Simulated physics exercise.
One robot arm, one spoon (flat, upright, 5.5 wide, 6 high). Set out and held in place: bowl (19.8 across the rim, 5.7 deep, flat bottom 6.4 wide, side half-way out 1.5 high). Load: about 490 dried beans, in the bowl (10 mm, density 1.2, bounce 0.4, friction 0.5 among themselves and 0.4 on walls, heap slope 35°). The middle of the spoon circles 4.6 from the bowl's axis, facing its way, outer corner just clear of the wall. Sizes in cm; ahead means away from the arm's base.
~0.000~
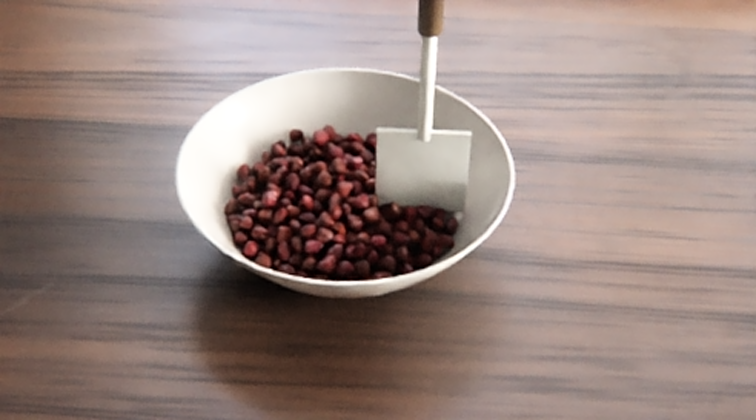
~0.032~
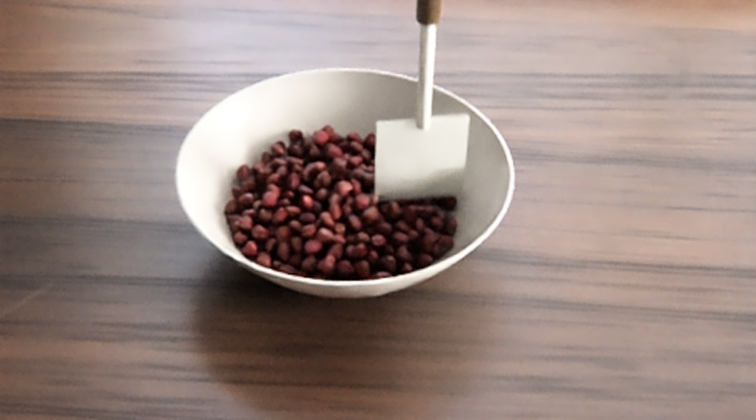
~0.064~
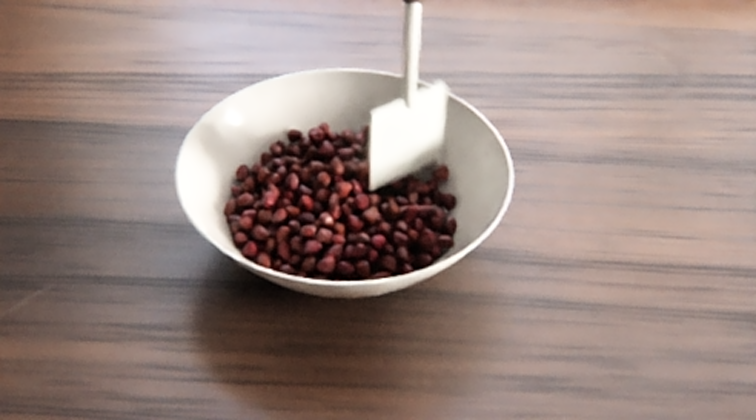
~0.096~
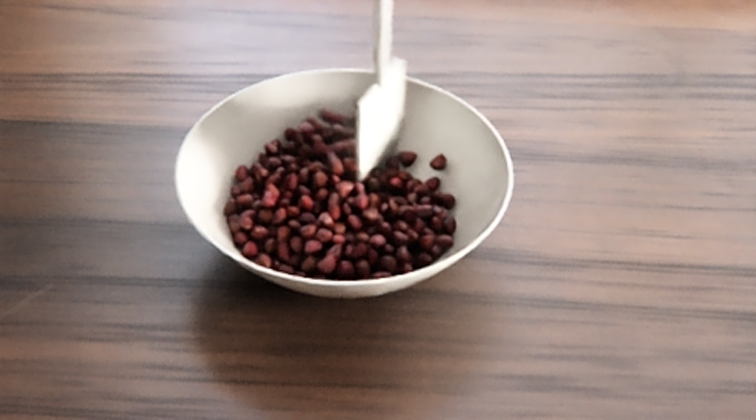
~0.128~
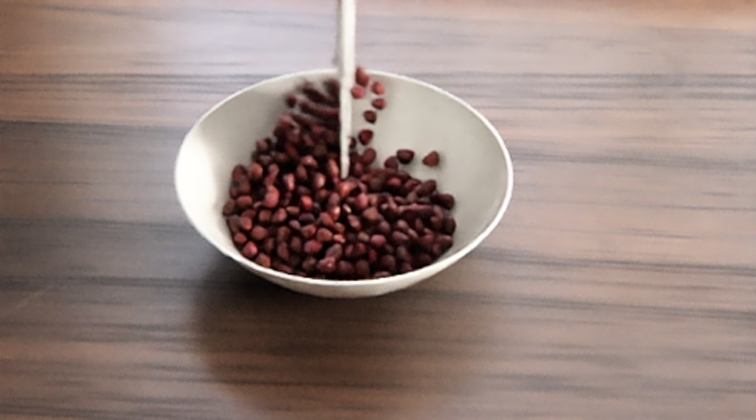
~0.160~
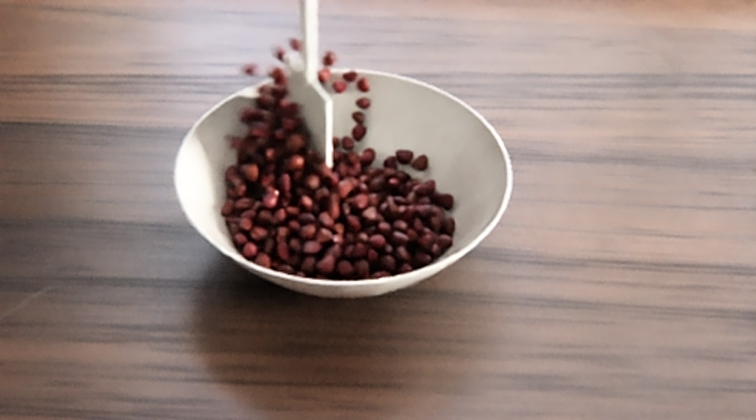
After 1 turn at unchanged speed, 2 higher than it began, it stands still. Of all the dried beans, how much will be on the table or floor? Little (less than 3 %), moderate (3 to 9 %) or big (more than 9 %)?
Answer: Big; more than 9 % of the dried beans finish on the table or floor.
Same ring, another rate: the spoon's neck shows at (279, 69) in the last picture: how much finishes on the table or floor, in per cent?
Some 10 per cent.
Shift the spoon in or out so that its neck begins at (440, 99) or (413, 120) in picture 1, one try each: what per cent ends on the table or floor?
About 0 and 15 per cent.
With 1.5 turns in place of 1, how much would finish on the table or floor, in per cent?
It would be near 15 per cent.
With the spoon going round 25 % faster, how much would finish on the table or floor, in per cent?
In that case some 10 per cent.
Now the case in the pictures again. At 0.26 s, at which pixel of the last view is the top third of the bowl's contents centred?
Around (299, 225).
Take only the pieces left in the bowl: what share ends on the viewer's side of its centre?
Roughly 55 per cent.
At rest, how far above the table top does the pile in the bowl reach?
About 5.0 cm.
After 0.26 s, 210° round, highest piece 9 above the table; 462 in the bowl, 4 on the table or floor, 21 in flight or on the tool.
After 0.37 s, 298° round, highest piece 9 above the table; 441 in the bowl, 26 on the table or floor, 20 in flight or on the tool.
After 0.62 s, 0° round, highest piece 5 above the table; 428 in the bowl, 59 on the table or floor.
After 1.32 s, 0° round, highest piece 5 above the table; 428 in the bowl, 59 on the table or floor.
At rest, 428 in the bowl, 59 on the table or floor. That is 12 % on the table or floor.
